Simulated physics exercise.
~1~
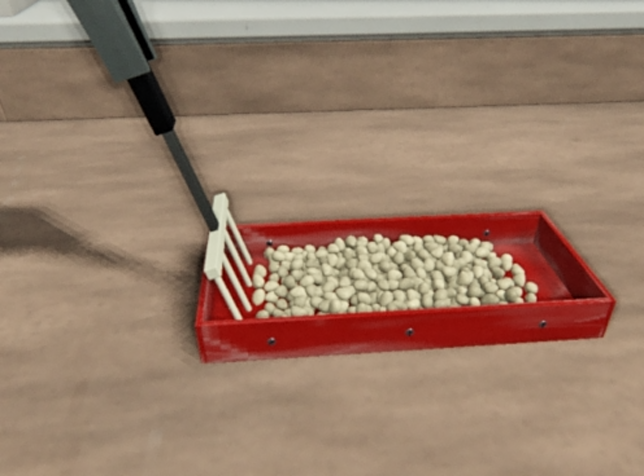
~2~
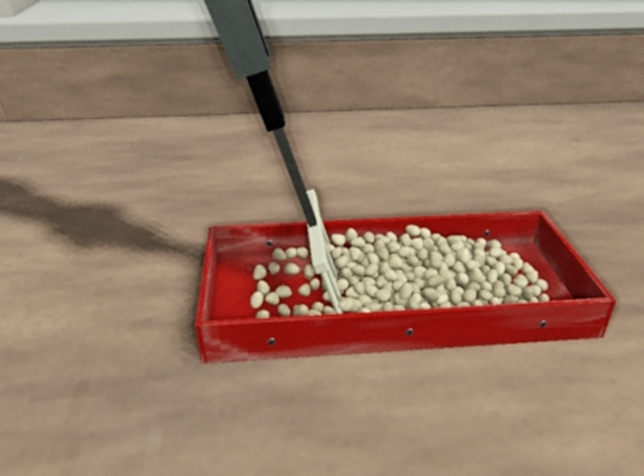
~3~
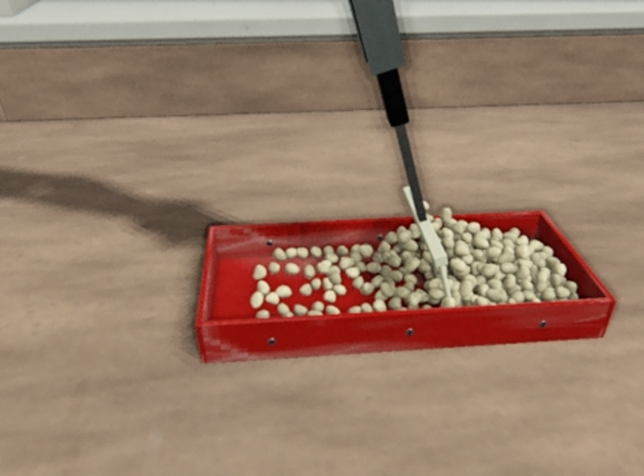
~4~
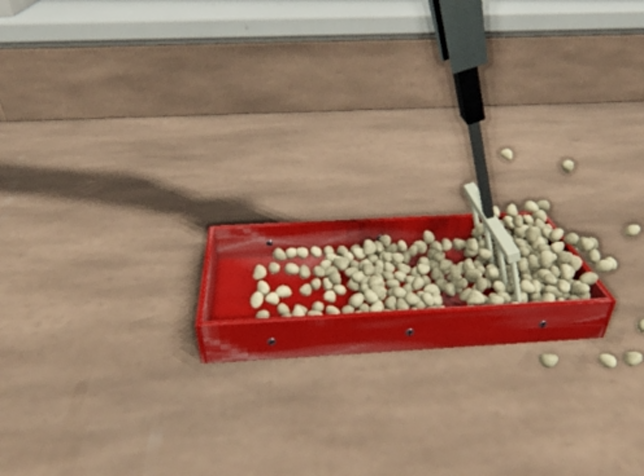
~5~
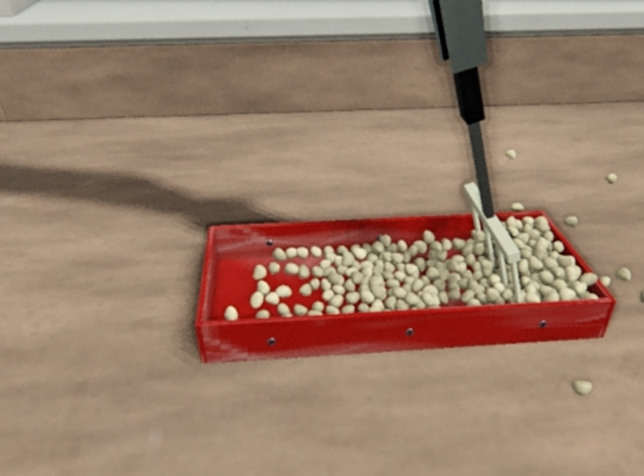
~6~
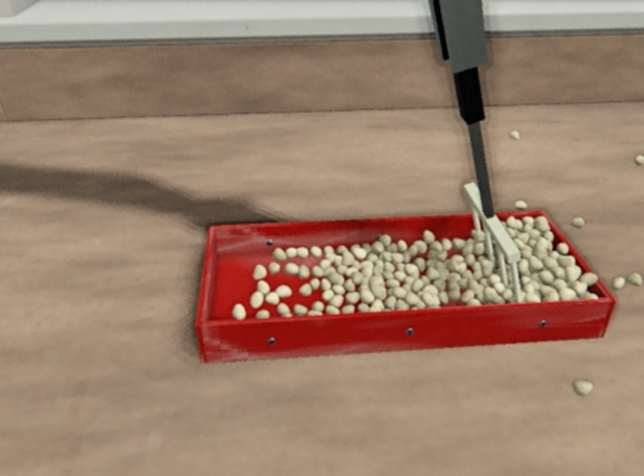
On a table, a fork pushes pale beans rightward through a red trough, spilling some outside.
